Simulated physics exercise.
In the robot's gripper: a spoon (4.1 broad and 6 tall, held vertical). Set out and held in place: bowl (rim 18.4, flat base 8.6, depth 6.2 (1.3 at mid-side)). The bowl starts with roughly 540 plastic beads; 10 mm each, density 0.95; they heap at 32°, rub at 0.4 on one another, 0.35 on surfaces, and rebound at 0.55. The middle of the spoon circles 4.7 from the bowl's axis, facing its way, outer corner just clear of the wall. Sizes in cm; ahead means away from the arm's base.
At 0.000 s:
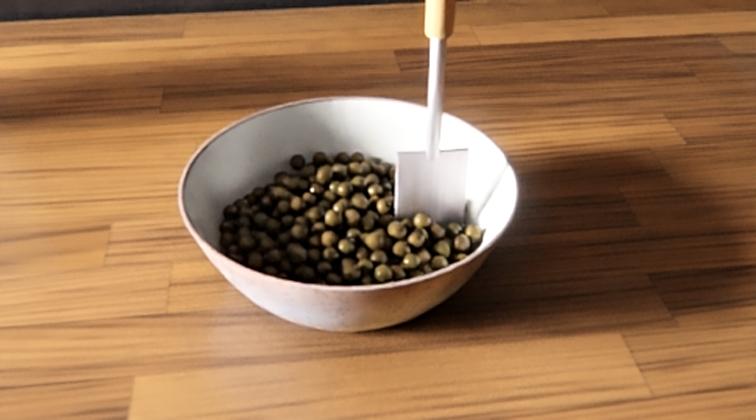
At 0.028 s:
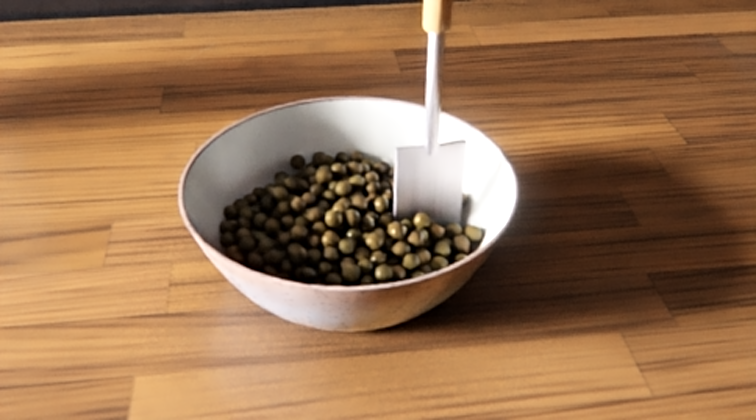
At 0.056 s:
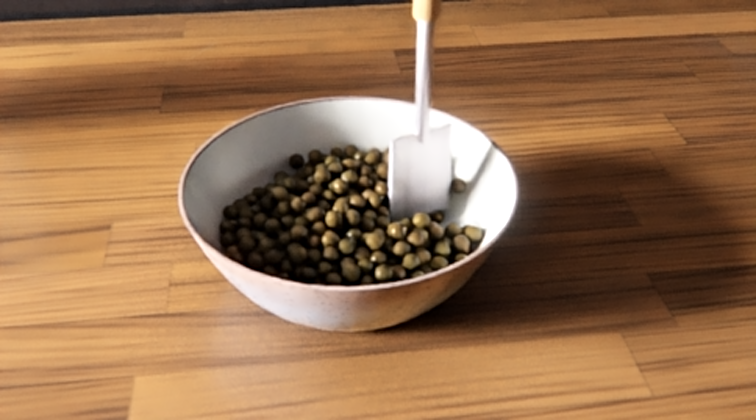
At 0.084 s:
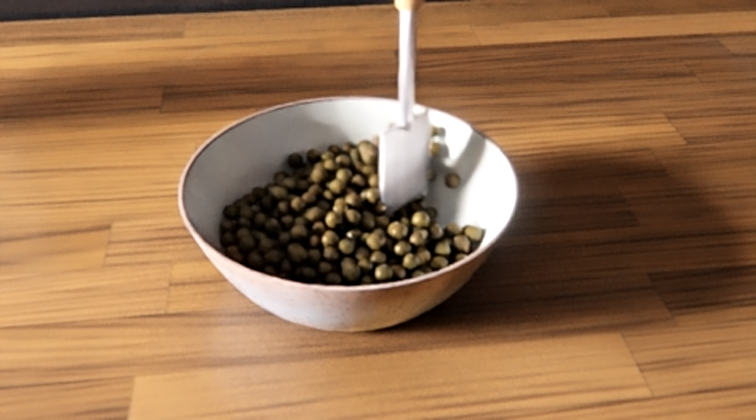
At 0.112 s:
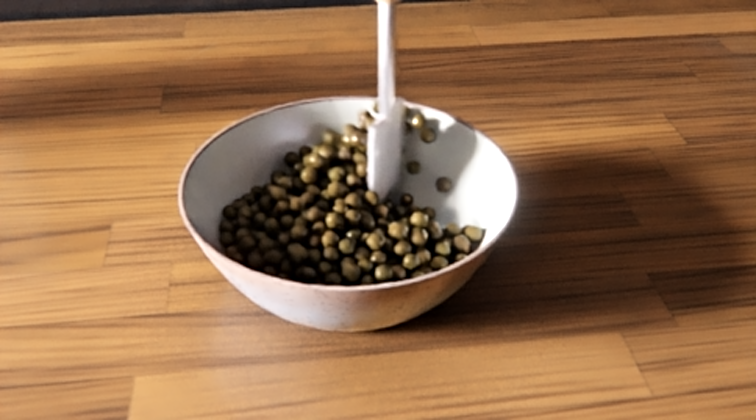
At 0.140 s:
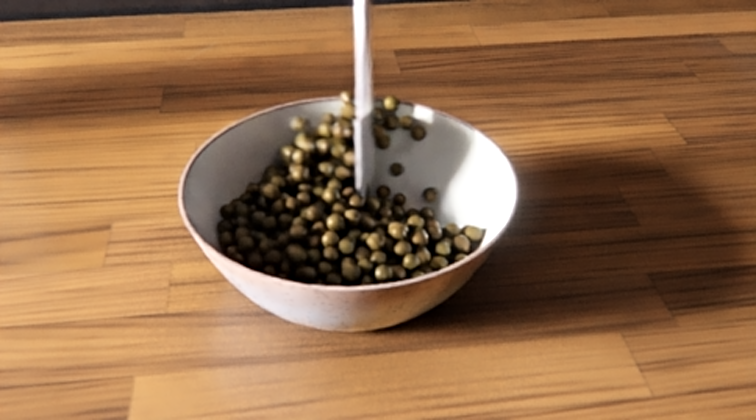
The footage shows a flat metal spatula, upright in a bowl of small green-brown beads on a wooden surface, sweeping leftward and toward the bowl's far side while turning edge-on, pushing beads up into a loose, scattering heap.
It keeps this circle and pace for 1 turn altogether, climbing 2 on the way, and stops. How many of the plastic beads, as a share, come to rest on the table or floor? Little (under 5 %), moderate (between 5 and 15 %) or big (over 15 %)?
A moderate share, between 5 and 15 %, ends on the table or floor.
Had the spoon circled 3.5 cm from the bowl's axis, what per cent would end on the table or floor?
Then about 5 per cent.
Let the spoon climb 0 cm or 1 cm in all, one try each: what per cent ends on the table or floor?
Some 15 and 10 per cent.
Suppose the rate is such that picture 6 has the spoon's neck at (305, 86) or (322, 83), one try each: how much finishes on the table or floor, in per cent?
About 20 and 20 per cent.
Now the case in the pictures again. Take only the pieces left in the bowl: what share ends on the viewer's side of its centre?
Roughly 50 per cent.
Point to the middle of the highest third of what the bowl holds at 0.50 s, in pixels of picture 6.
Around (413, 246).
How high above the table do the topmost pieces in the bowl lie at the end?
Some 5.0 cm.
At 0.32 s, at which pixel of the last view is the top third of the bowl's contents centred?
At about (263, 238).
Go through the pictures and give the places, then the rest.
The spoon neck at (434, 127), 0° round; upper third of the load around (343, 221), from x 230 to 475, top at y 160; 537 in the bowl, in the first frame.
The spoon neck at (432, 121), 6° round; upper third of the load around (343, 219), from x 230 to 475, top at y 160, in the second frame.
The spoon neck at (423, 109), 22° round; upper third of the load around (350, 213), from x 225 to 475, top at y 150, in the third frame.
The spoon neck at (407, 98), 39° round; upper third of the load around (349, 208), from x 225 to 475, top at y 130, in the fourth frame.
The spoon neck at (387, 90), 56° round; upper third of the load around (346, 202), from x 225 to 475, top at y 110, in the fifth frame.
The spoon neck at (364, 84), 73° round; upper third of the load around (330, 193), from x 225 to 475, top at y 100; 537 in the bowl, in the sixth frame.
After 0.32 s, 183° round, highest piece 9 above the table; 521 in the bowl, 6 on the table or floor, 10 in flight or on the tool.
After 0.50 s, 293° round, highest piece 8 above the table; 497 in the bowl, 31 on the table or floor, 9 in flight or on the tool.
After 0.79 s, 0° round, highest piece 5 above the table; 490 in the bowl, 47 on the table or floor.
After 1.49 s, 0° round, highest piece 5 above the table; 490 in the bowl, 47 on the table or floor.
In the end, 490 in the bowl, 47 on the table or floor. That is 9 % on the table or floor.
